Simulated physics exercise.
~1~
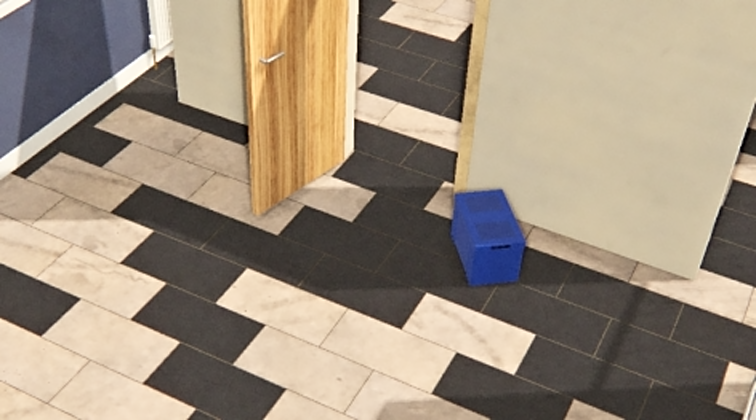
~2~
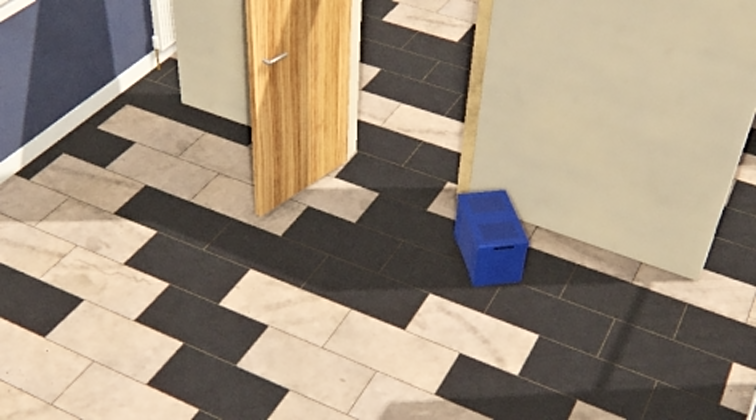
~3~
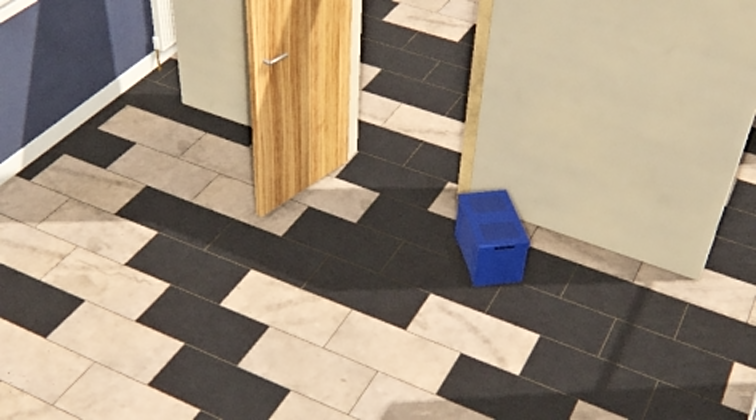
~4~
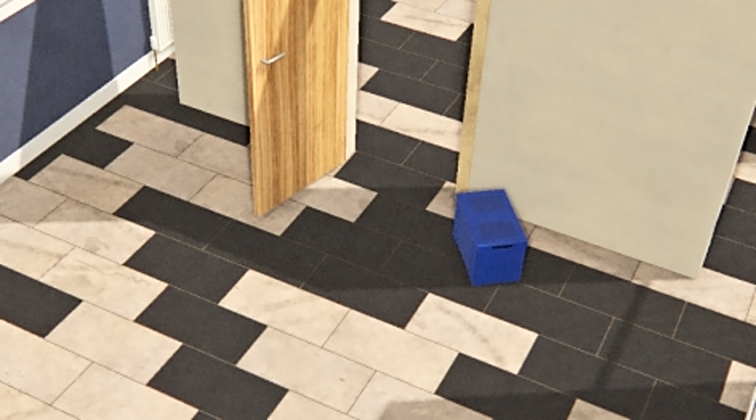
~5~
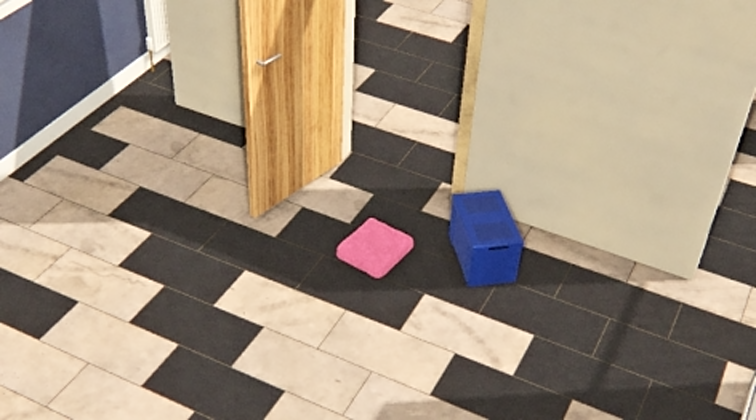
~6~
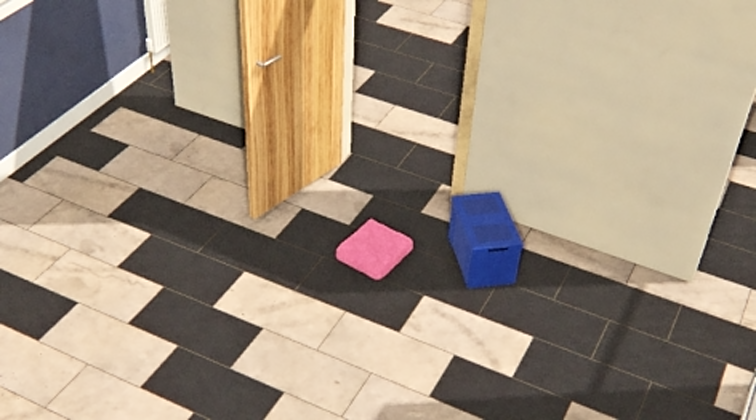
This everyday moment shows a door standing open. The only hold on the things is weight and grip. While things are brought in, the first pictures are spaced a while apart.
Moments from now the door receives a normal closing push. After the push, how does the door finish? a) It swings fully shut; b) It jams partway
Option a: It swings fully shut.
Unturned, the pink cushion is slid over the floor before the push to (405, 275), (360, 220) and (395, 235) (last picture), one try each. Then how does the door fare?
Try 1: Door ends up flush. Try 2: Door stays partly open. Try 3: Door stays partly open.
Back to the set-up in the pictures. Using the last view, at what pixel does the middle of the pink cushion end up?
Roughly (402, 258).
Then, 0.80 s later than the last frame, open by 65°.
Then, 1.10 s later than the last frame, open by 40°; pink cushion moved a little near (399, 257).
When it is over, open by 0°; moved from the start, pink cushion; blue tote as before. End places, in pixels of the last picture, pink cushion near (403, 258).
